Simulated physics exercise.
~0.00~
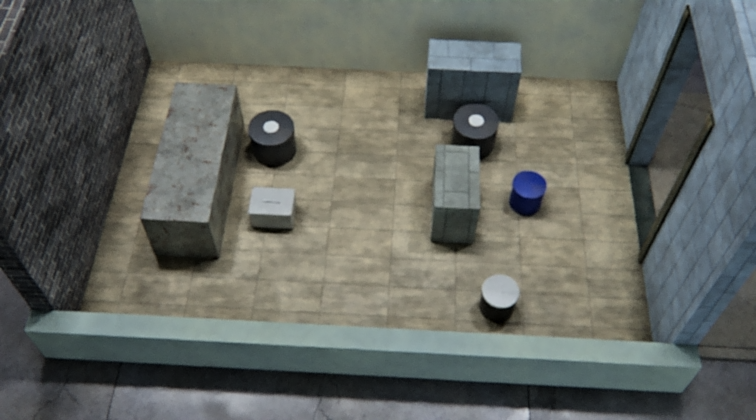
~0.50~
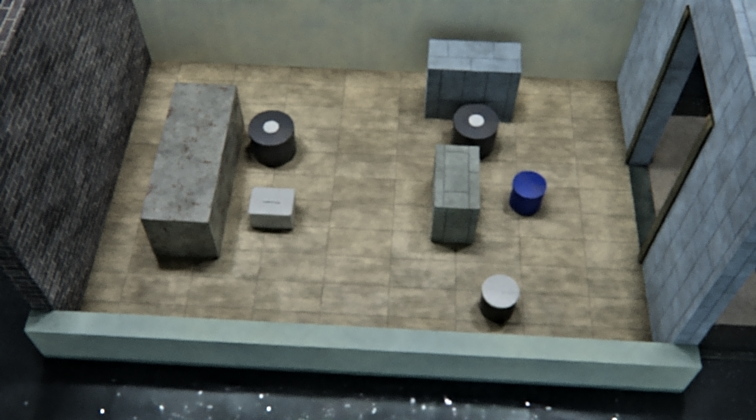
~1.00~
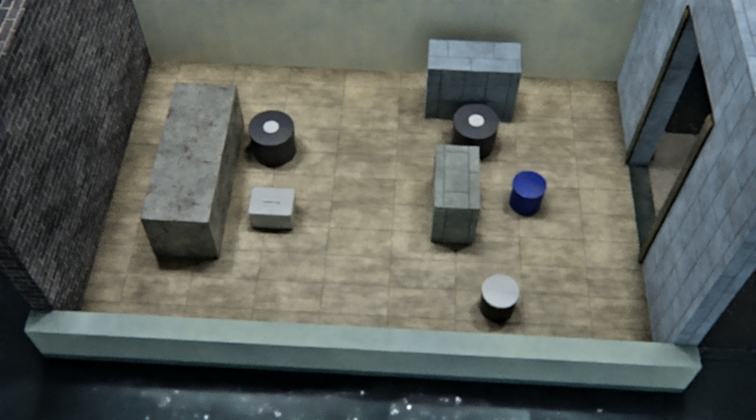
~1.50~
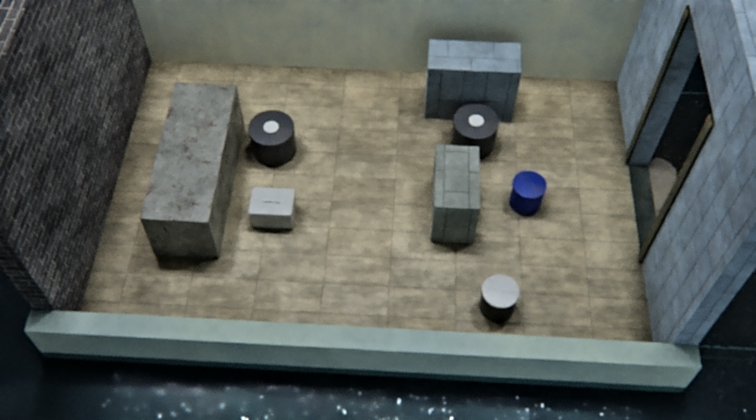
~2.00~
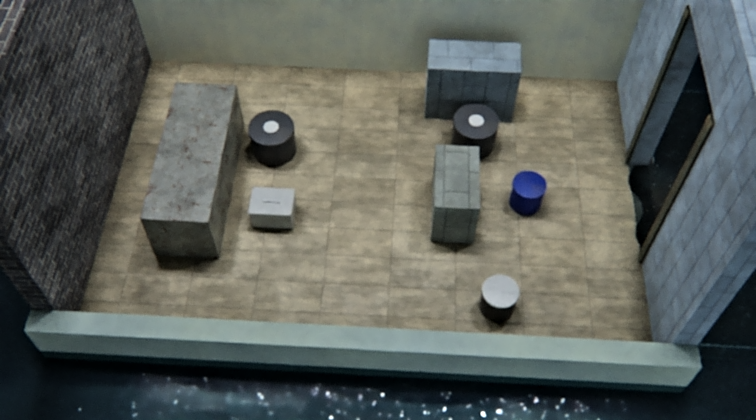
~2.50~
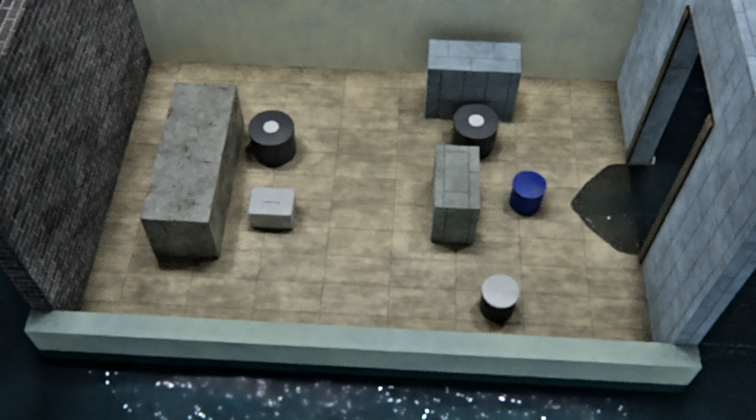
Dark water spreads outside a small shop with a tan tiled floor, seen from high above by a still camera. A long grey counter stands at left near a dark round container and a pale box, while two blocks, another dark container, a blue pail and a grey-topped one occupy the right. Glinting water covers the street in front, then enters through the right-hand doorway and fans across the floor, while the objects stay put.
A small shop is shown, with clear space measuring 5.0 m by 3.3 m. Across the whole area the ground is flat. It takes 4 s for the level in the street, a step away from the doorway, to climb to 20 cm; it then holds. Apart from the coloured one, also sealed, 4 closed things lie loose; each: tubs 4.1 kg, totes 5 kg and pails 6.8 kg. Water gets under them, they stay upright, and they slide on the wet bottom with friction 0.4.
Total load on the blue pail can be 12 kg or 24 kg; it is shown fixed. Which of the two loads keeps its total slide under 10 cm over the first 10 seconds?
Only the heavier one is enough.
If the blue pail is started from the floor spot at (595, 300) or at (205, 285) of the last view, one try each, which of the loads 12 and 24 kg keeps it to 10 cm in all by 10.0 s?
Any load; any load.
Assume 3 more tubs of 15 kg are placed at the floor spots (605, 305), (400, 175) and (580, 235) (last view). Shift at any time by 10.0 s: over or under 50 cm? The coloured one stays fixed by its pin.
In the order given, within the mark, then within the mark, and last beyond the mark.
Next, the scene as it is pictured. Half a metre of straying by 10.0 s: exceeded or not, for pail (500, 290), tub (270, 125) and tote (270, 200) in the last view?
Taking them in order: Beyond the mark, within the mark and within the mark.
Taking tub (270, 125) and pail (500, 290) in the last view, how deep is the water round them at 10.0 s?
Around 7 cm and 6 cm.
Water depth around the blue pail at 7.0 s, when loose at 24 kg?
Close to 7 cm deep.
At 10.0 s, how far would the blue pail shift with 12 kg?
Around 20 centimetres out of place.
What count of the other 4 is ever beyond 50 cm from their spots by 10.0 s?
The number is 2.
After 3.5 s the blue pail would be 0 cm from its start with 12 kg and 0 cm from its start with 24 kg; 4 cm of water round it then.
After 4.5 s the blue pail would be 2 cm from its start with 12 kg and 0 cm from its start with 24 kg; 6 cm of water round it then.
After 7.0 s the blue pail would be 21 cm from its start with 12 kg and 0 cm from its start with 24 kg; 7 cm of water round it then.
After 10.0 s the blue pail would be 21 cm from its start with 12 kg and 0 cm from its start with 24 kg; 8 cm of water round it then.
